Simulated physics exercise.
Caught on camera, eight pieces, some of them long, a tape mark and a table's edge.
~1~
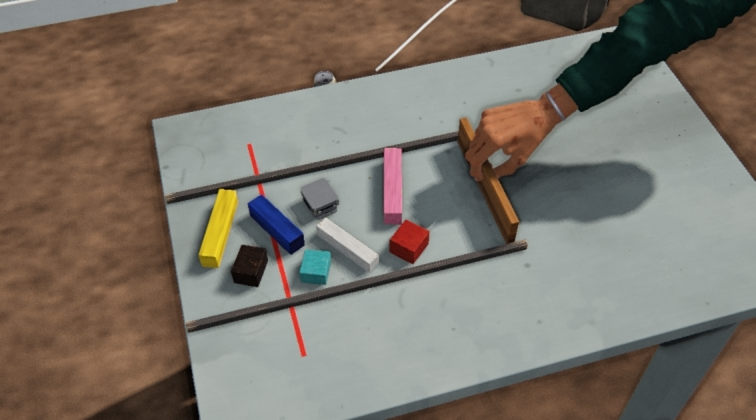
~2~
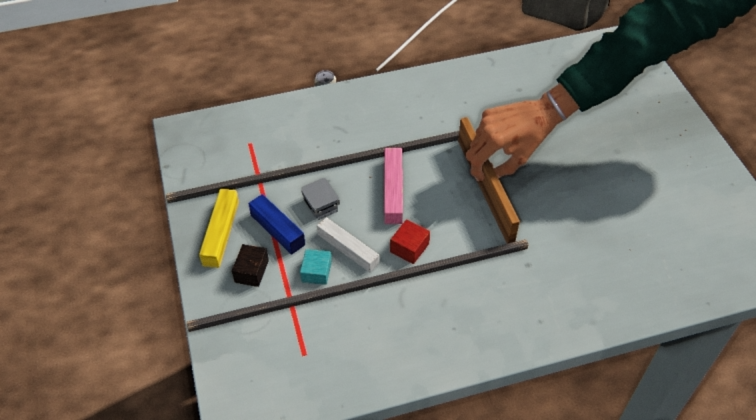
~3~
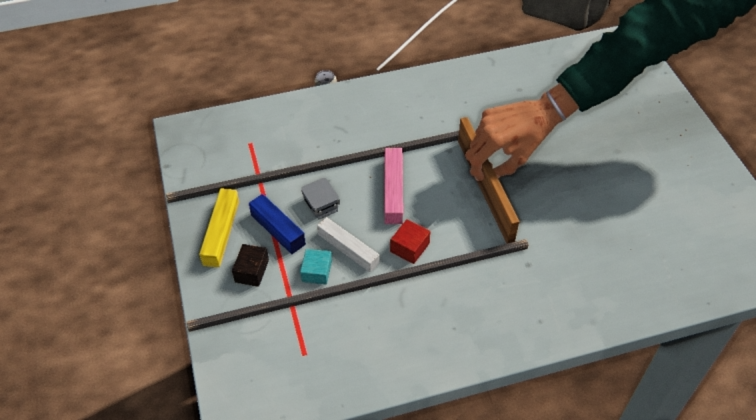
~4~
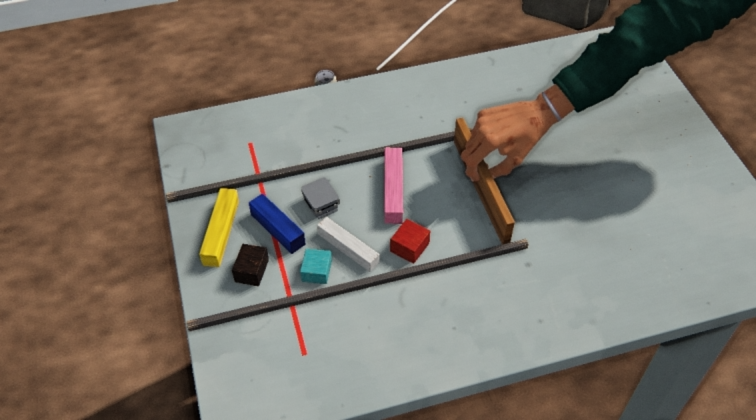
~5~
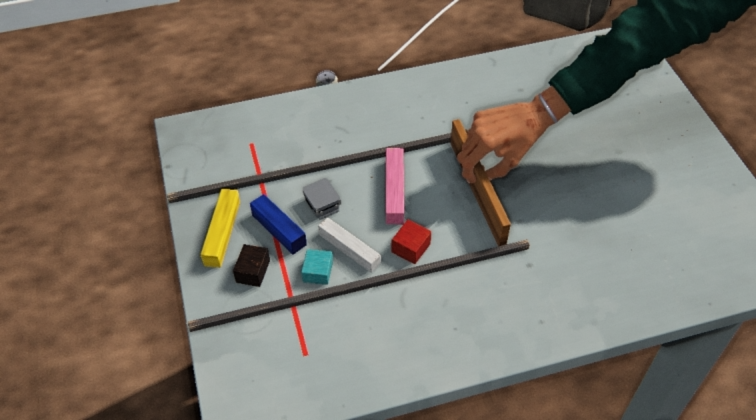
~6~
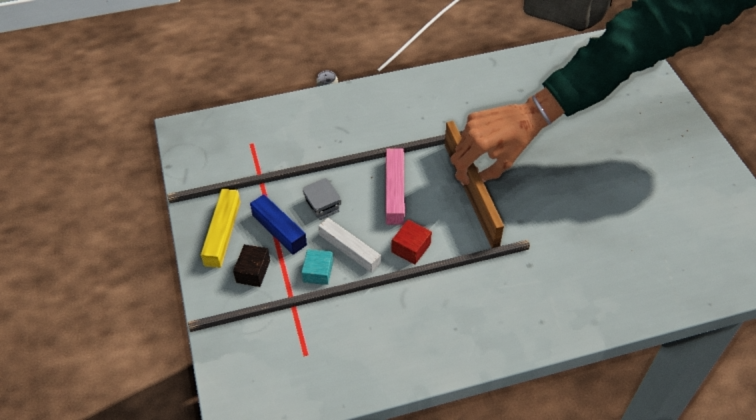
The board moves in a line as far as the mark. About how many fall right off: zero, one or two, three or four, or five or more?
As it turns out, the number that fall off is zero.
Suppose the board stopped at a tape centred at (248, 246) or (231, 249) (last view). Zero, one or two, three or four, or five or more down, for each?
For each place: Just one or two; 3 or 4.
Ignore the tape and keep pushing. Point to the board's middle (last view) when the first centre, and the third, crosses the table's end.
At (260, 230) for the first, at (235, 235) for the third.
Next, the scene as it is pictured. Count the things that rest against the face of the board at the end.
2 of them.
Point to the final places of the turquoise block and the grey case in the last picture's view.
The turquoise block stops around (228, 293); the grey case around (238, 217).
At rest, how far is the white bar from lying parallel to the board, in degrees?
Roughly 0° out of line.
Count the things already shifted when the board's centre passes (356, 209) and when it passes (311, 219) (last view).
5 and 7.
A little later, none off yet; yellow stick at rest near (221, 228); black block at rest near (252, 266); blue stick at rest near (278, 224).
Next, none off yet; yellow stick moving near (217, 228); black block shifted about its own width near (229, 272); blue stick shifted a little near (247, 232).
When it is over, the number that fall off is zero.
